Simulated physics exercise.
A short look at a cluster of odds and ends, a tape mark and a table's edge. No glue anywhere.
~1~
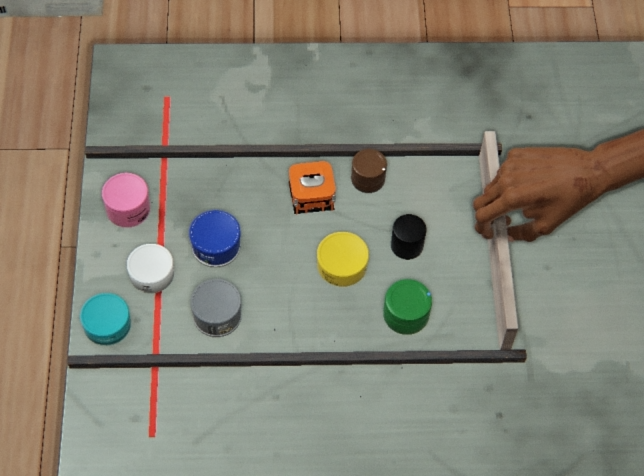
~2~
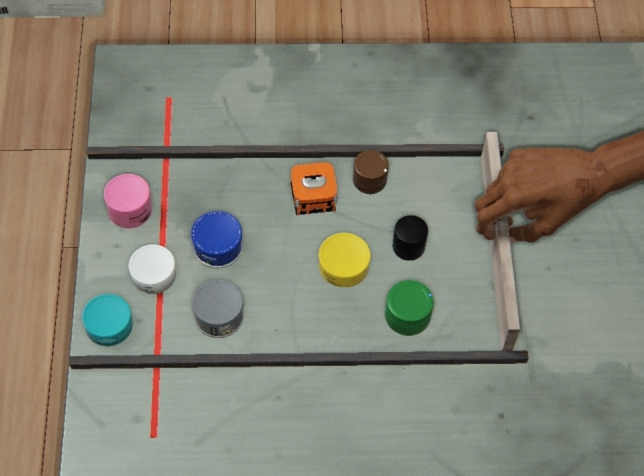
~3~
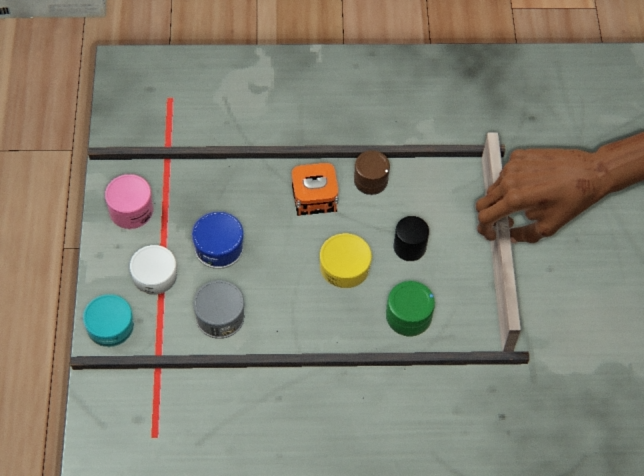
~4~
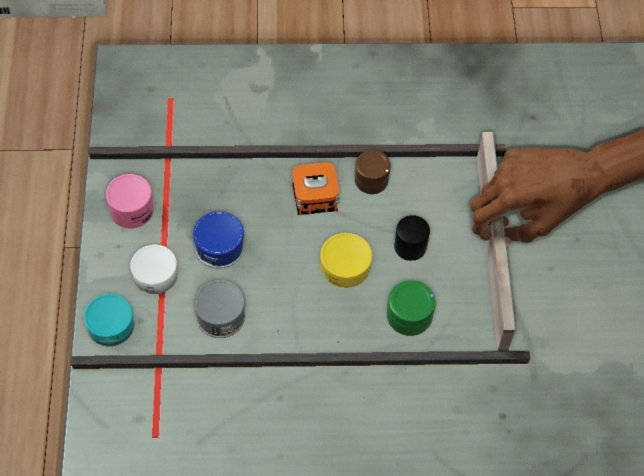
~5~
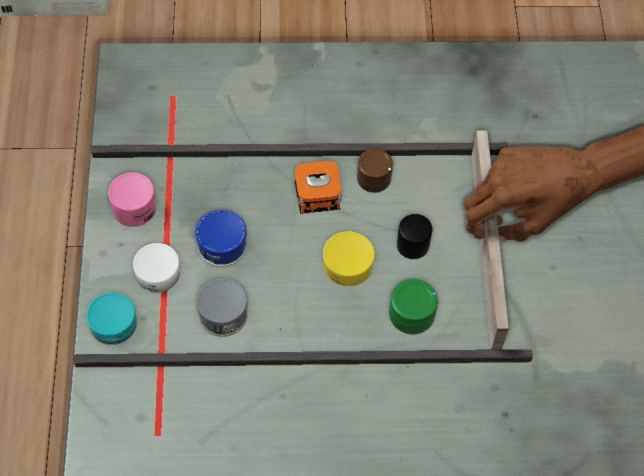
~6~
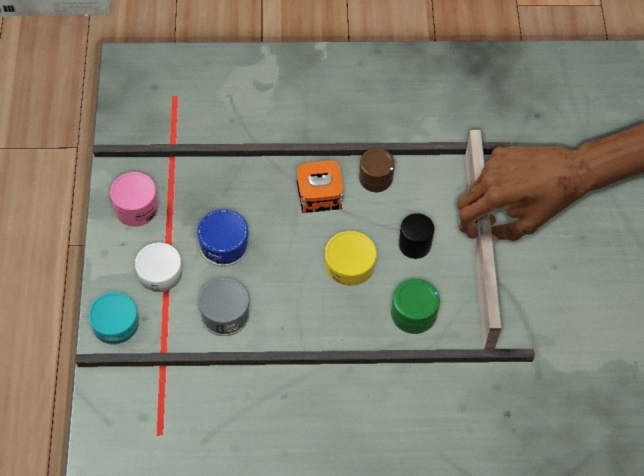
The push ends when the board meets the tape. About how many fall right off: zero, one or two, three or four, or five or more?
Here the number that fall off is one or two.
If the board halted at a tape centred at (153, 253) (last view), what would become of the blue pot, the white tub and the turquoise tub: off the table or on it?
The blue pot survives, the white tub falls, the turquoise tub comes down.
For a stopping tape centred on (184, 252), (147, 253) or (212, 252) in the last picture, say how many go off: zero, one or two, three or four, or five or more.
For each place: 1 or 2; 3 or 4; no fall at all.
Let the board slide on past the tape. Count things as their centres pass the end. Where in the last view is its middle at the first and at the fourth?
About (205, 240), then (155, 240).
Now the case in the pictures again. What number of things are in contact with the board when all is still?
In contact: 5.
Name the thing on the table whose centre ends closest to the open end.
The pink tub.
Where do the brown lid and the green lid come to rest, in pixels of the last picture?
First (154, 163), then (141, 312).
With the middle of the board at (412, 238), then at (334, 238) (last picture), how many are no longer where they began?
2 and 5.
A little later, none off yet; turquoise tub at rest near (114, 319); pink tub at rest near (135, 200); white tub at rest near (159, 268).
When it is over, the number that fall off is one or two; down, turquoise tub.
